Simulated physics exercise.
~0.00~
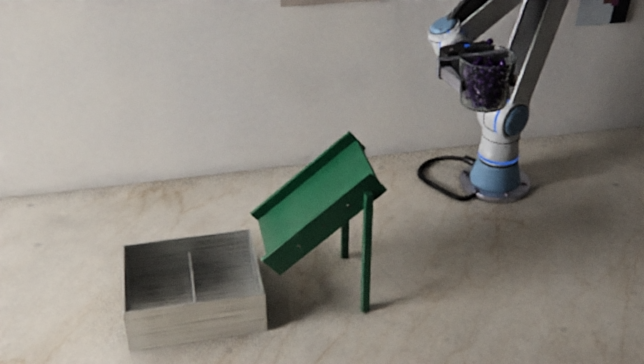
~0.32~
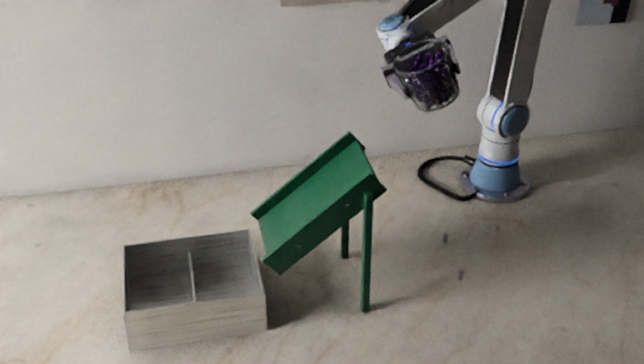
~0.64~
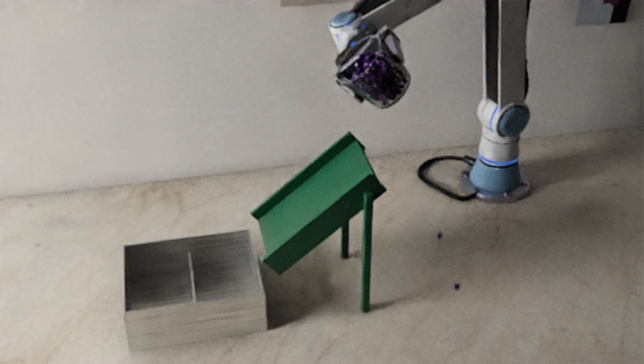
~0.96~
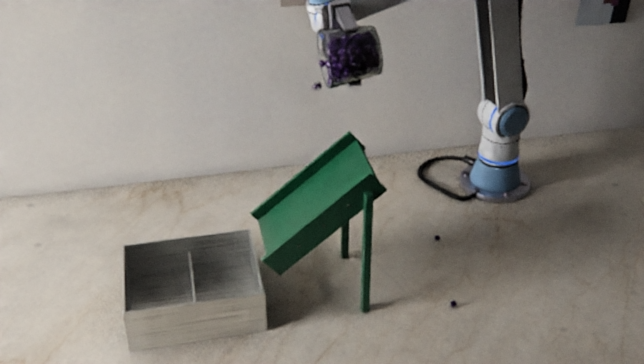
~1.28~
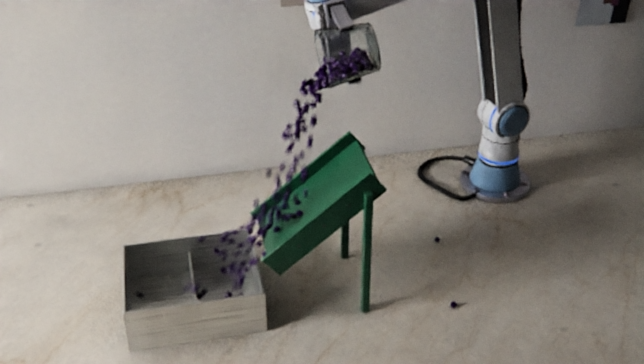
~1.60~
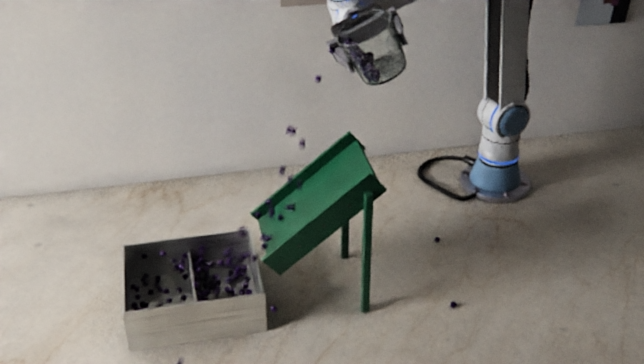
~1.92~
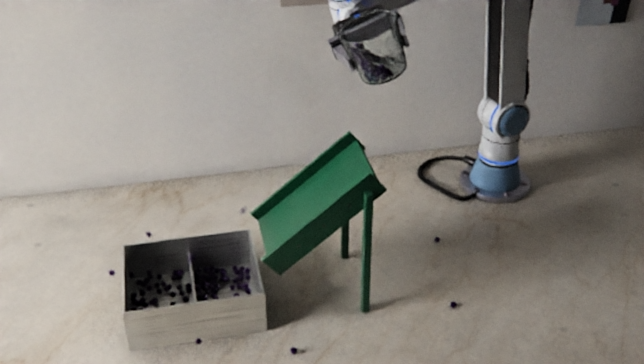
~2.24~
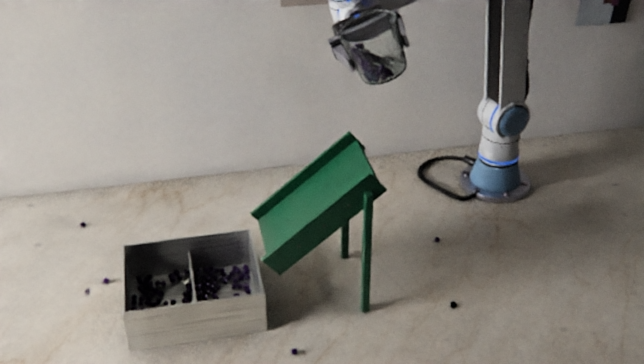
Robot arm tipping a beaker of dark purple beads over a green chute into a divided box, a few scattering outside.
